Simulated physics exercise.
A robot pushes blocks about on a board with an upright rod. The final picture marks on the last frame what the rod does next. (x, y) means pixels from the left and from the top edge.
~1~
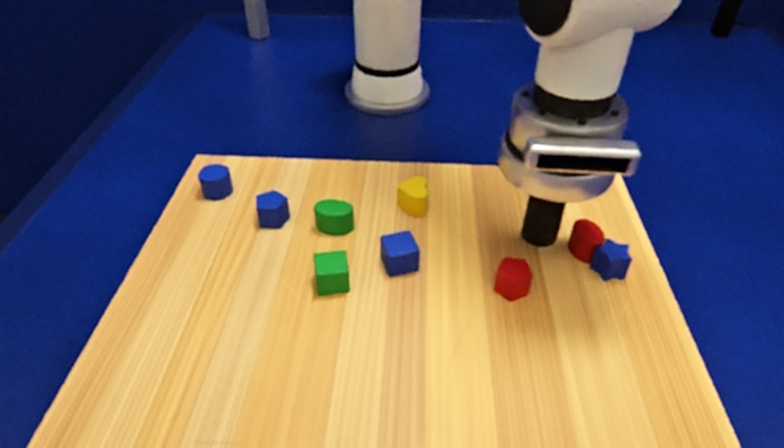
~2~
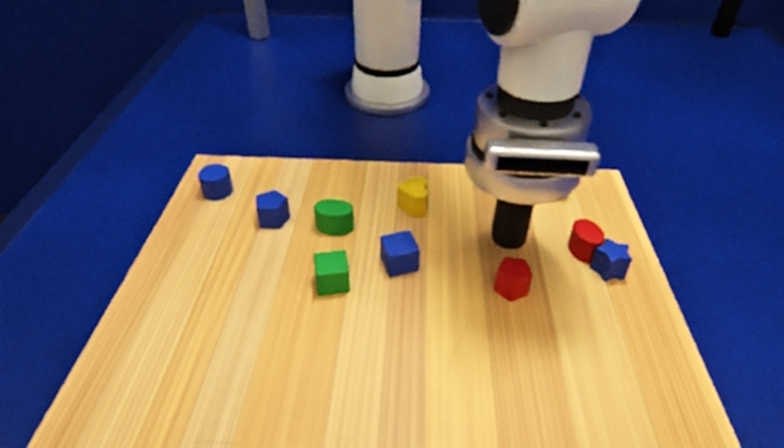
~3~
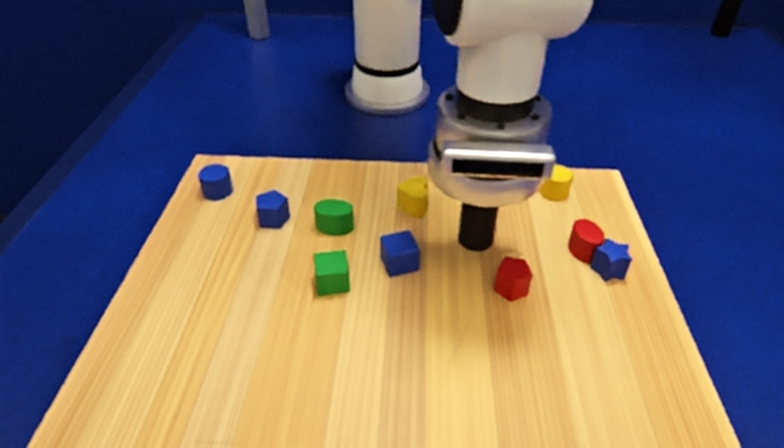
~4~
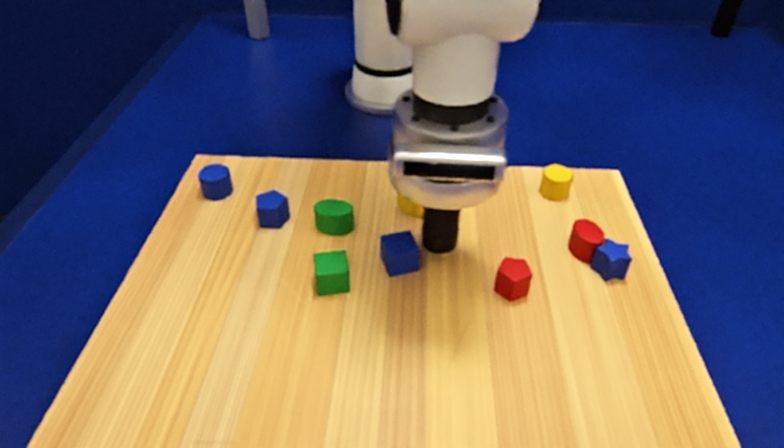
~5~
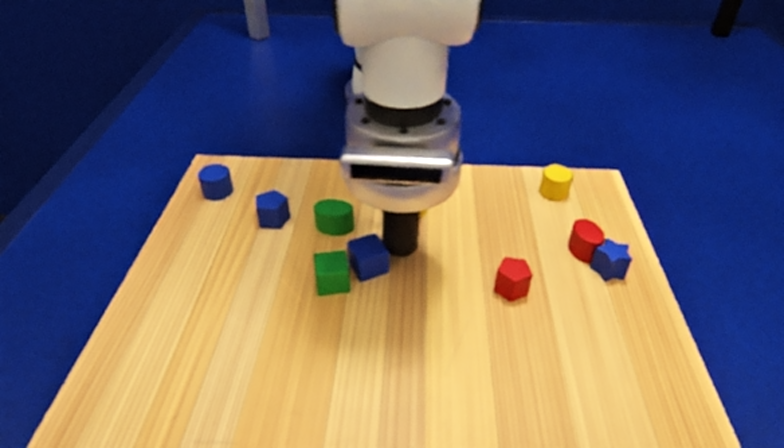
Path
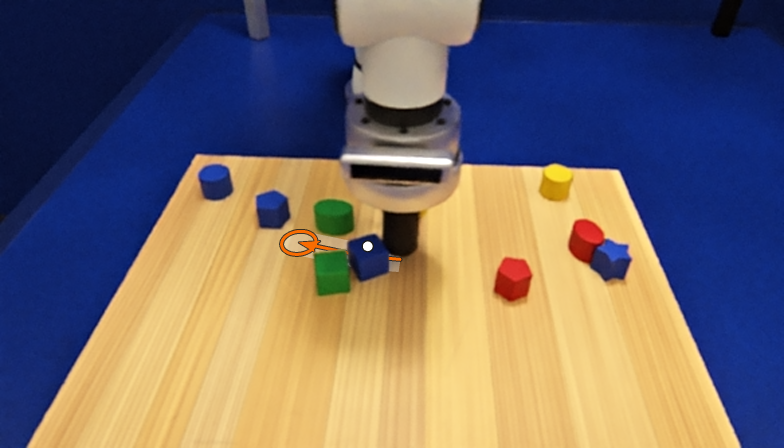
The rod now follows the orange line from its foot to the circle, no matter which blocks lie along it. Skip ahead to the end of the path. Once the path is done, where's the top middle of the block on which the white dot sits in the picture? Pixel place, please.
At (303, 248).
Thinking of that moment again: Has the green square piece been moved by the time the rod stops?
My answer is yes.
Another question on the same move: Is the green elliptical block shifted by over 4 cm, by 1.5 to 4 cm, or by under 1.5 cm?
Less than 1.5 cm.
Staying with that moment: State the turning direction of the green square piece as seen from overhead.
Looking down: Anticlockwise.
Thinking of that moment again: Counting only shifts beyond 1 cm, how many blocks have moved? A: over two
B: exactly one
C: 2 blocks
That would be C.
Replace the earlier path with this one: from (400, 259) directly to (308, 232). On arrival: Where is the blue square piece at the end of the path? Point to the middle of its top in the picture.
That would be at about pixel (322, 242).
Path on the board, from (400, 259) over (365, 256) and (331, 249) to (299, 243); the dot is on the blue square piece.
On the path given first. One third of the way, rod at (364, 242); green square piece at (311, 268), turned 30° anticlockwise; blue square piece at (331, 247), turned 15° anticlockwise.
Two thirds of the way, rod at (330, 235); green square piece at (299, 273), turned 60° anticlockwise; blue square piece at (305, 248), turned 45° anticlockwise.
At the end, rod at (297, 229); green square piece at (298, 273), turned 60° anticlockwise; green elliptical block in place; blue square piece at (303, 248), turned 50° anticlockwise.
